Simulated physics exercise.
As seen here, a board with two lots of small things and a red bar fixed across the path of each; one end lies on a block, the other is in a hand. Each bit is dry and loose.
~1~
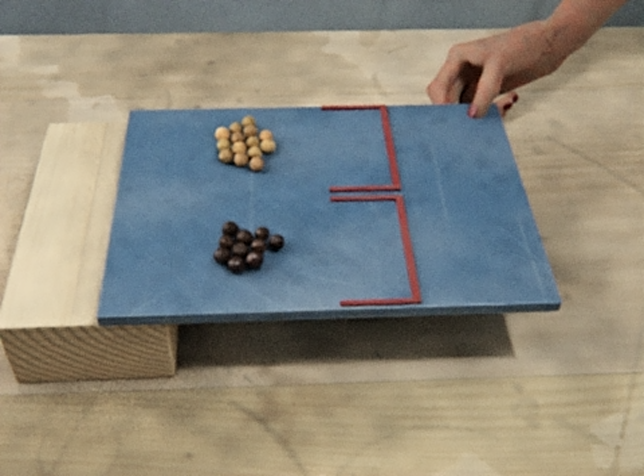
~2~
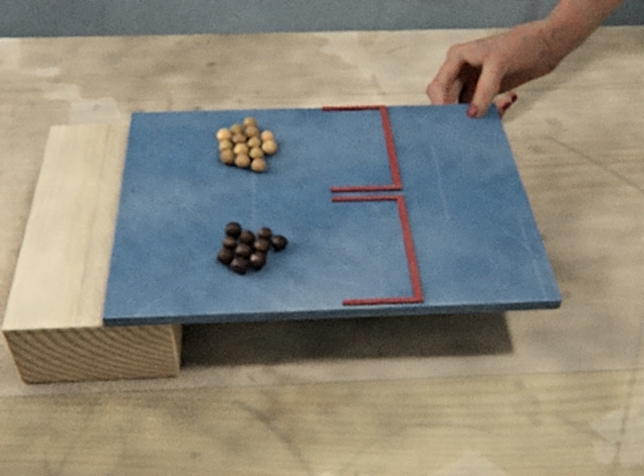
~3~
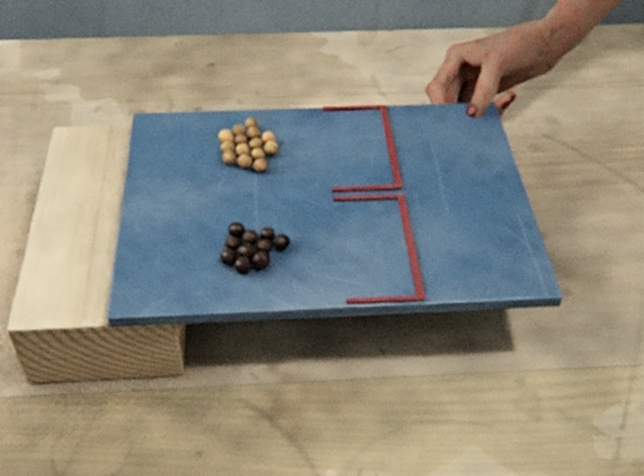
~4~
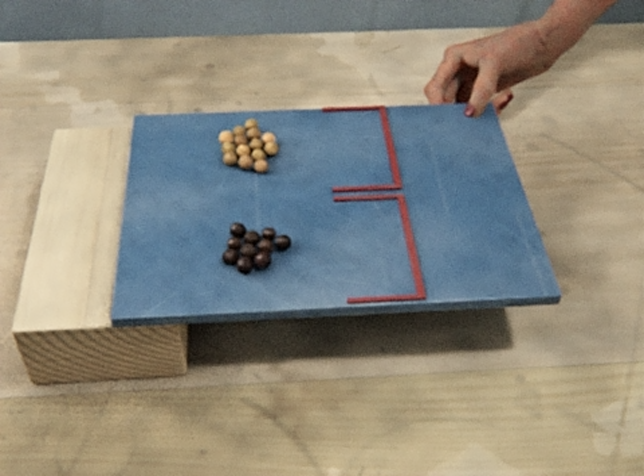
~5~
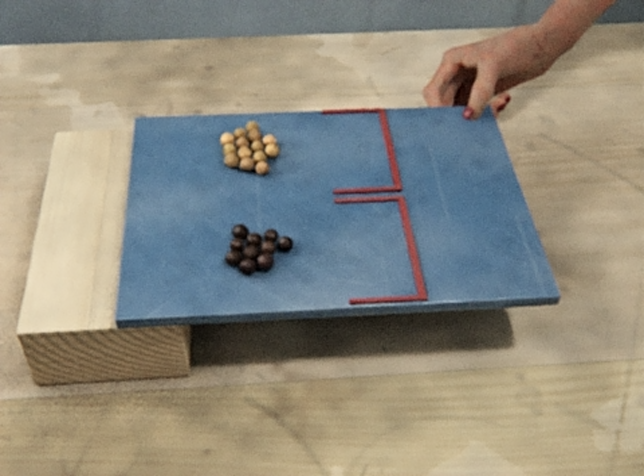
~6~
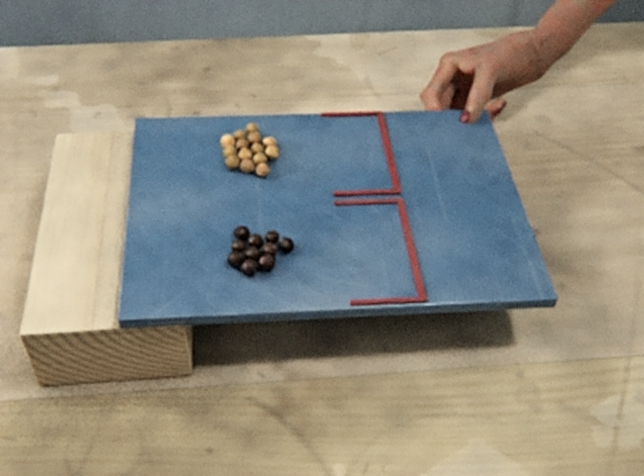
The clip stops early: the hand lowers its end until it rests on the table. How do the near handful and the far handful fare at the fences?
What happens is the near handful makes it past its bar, and the far handful makes it past its bar.
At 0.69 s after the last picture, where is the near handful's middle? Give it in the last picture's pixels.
Estimated centre: (385, 270).
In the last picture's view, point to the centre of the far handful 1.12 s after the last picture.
Around (559, 197).
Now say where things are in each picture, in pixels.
The first picture shows held end of the board (546, 298), level; block (107, 240), about a quarter as high as the board is long; near handful (241, 251), a few chocolate balls; far handful (253, 143), a few round wooden beads; near bar (408, 246), much lower than a piece; far bar (390, 145), much lower than a piece.
The second picture shows held end of the board (546, 296), level; far handful (254, 144).
The third picture shows held end of the board (547, 293), level; near handful (247, 252).
The fourth picture shows held end of the board (546, 292), level; far handful (256, 146).
The fifth picture shows held end of the board (545, 292), level; near handful (251, 253).
The sixth picture shows held end of the board (542, 295), down by 2°; block (119, 246); near handful (253, 254), not moving; far handful (257, 149), not moving; near bar (411, 248); far bar (388, 151).
Then, 0.33 s later than the last frame, board sloping at 8°; near handful on its way down; far handful on its way down.
Then, 0.69 s later than the last frame, board sloping at 13°; near handful has reached its bar; far handful has reached its bar.
Then, 1.12 s later than the last frame, board resting at 14°; near handful every one past its bar; far handful every one past its bar.
When it is over, board resting at 14°; near handful every one past its bar; far handful every one past its bar.
